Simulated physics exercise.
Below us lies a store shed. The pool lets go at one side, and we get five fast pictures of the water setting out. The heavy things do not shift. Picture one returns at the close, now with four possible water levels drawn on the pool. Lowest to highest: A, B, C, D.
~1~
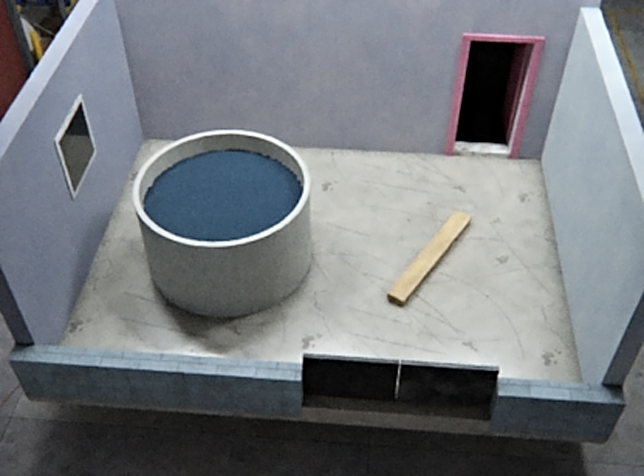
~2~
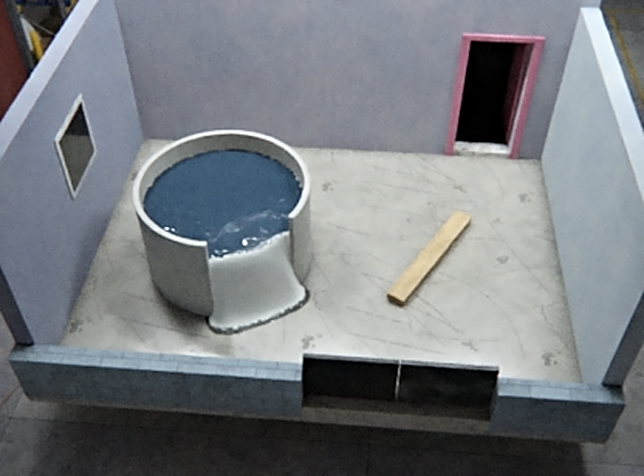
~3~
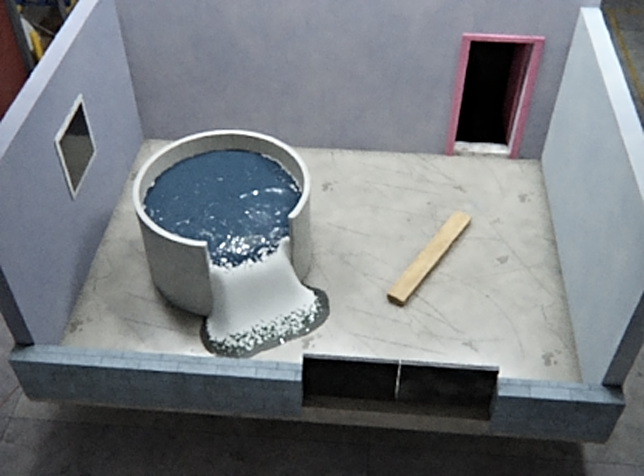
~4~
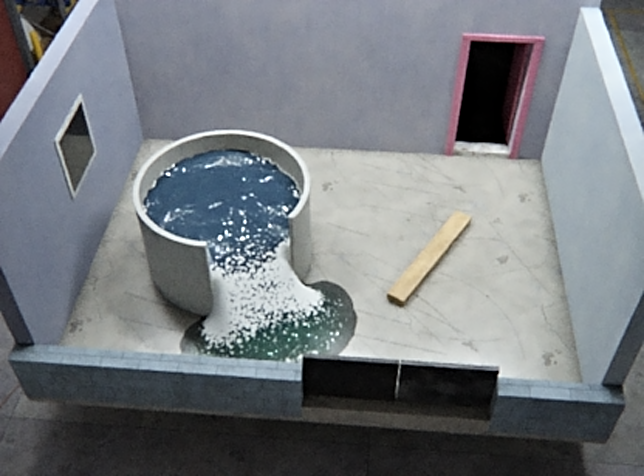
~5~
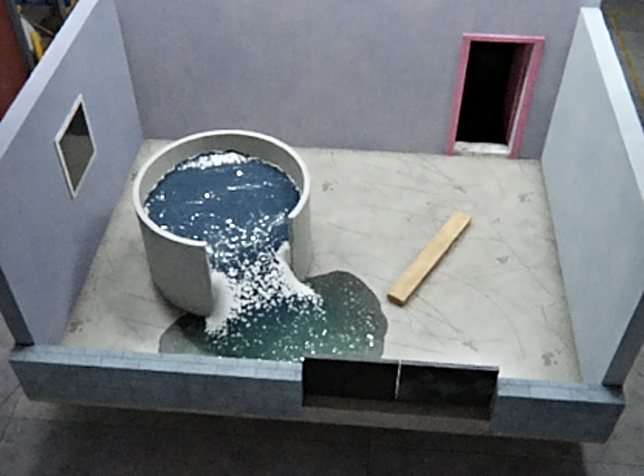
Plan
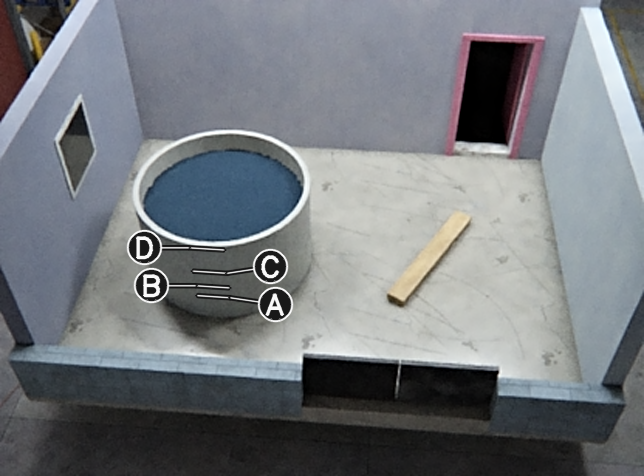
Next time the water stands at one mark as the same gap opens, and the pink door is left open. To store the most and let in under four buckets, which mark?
The answer is line A.
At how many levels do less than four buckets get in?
One of the four.
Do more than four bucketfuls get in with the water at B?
Yes, it does.
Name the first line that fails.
It is B.
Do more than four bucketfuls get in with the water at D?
Yes, it does.
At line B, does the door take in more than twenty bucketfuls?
No, it does not.
On the marked copy, A at (213, 296); B at (212, 286); C at (210, 272); D at (206, 248); from the bottom up A, B, C, D.
For line A, a splash gets over, under a bucket.
For line B, about 8 bucketfuls get in.
For line C, dozens of bucketfuls pour in.
For line D, dozens of bucketfuls pour in.
